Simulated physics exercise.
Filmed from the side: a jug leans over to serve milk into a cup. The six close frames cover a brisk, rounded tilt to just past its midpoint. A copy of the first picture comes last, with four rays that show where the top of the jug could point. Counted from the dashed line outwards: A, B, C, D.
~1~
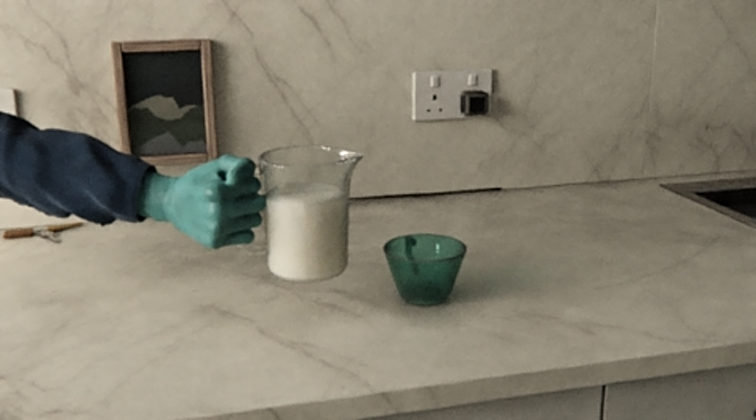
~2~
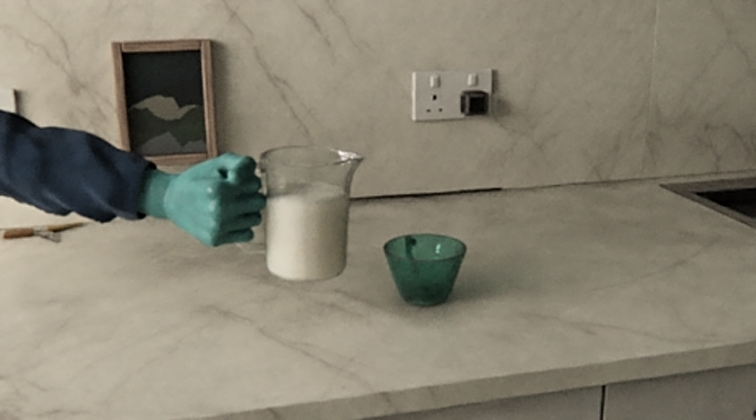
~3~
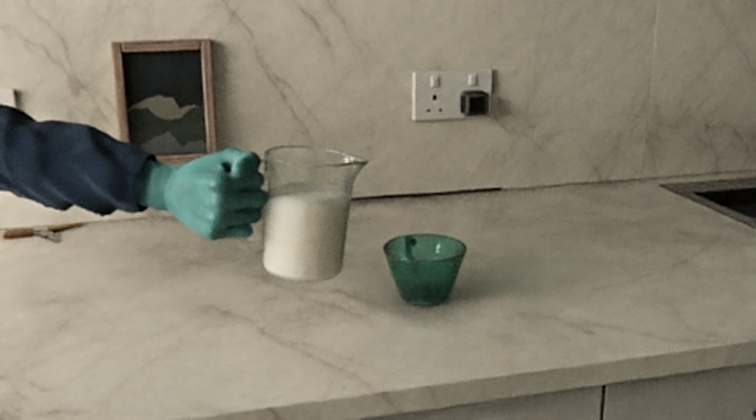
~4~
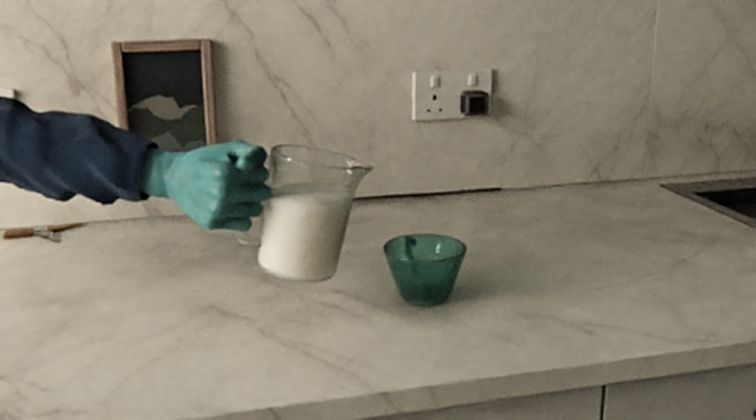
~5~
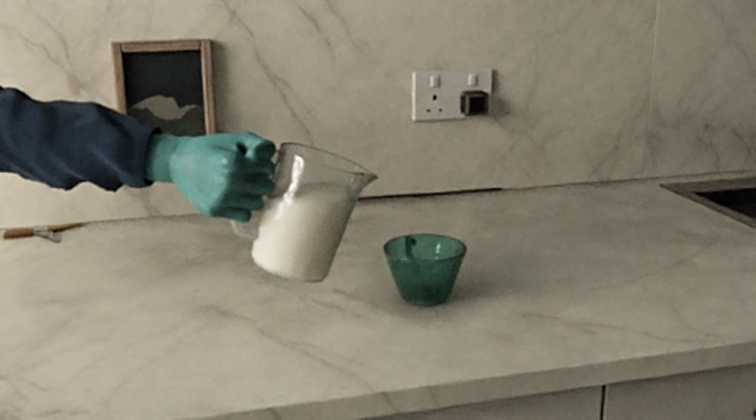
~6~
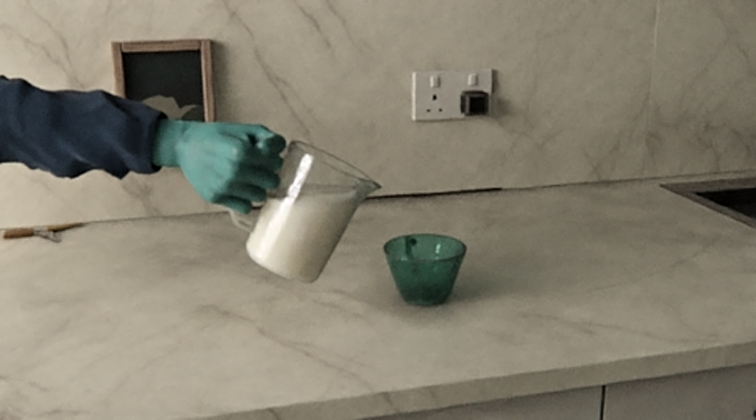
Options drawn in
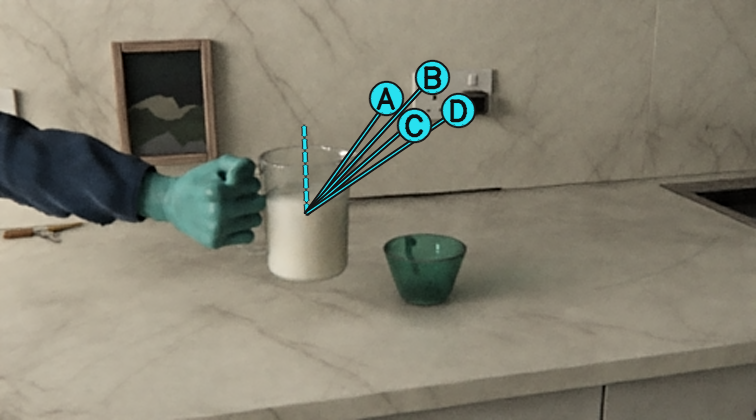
On a marble-patterned counter, a gloved hand tilts a glass jug of white liquid rightward.
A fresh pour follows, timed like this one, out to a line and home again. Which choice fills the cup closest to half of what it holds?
Mark D does it best.
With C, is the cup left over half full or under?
Under.
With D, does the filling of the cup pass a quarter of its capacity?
Yes, clearly.
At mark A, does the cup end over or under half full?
Under half.
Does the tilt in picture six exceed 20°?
Yes, it does.
In cyan, A at (378, 114); B at (420, 89); C at (398, 133); D at (444, 119).
With A, the cup ends with about 3 % of what it can hold.
With B, the cup ends with about 12 % of what it can hold.
With C, the cup ends with about 29 % of what it can hold.
With D, the cup ends with about 51 % of what it can hold.
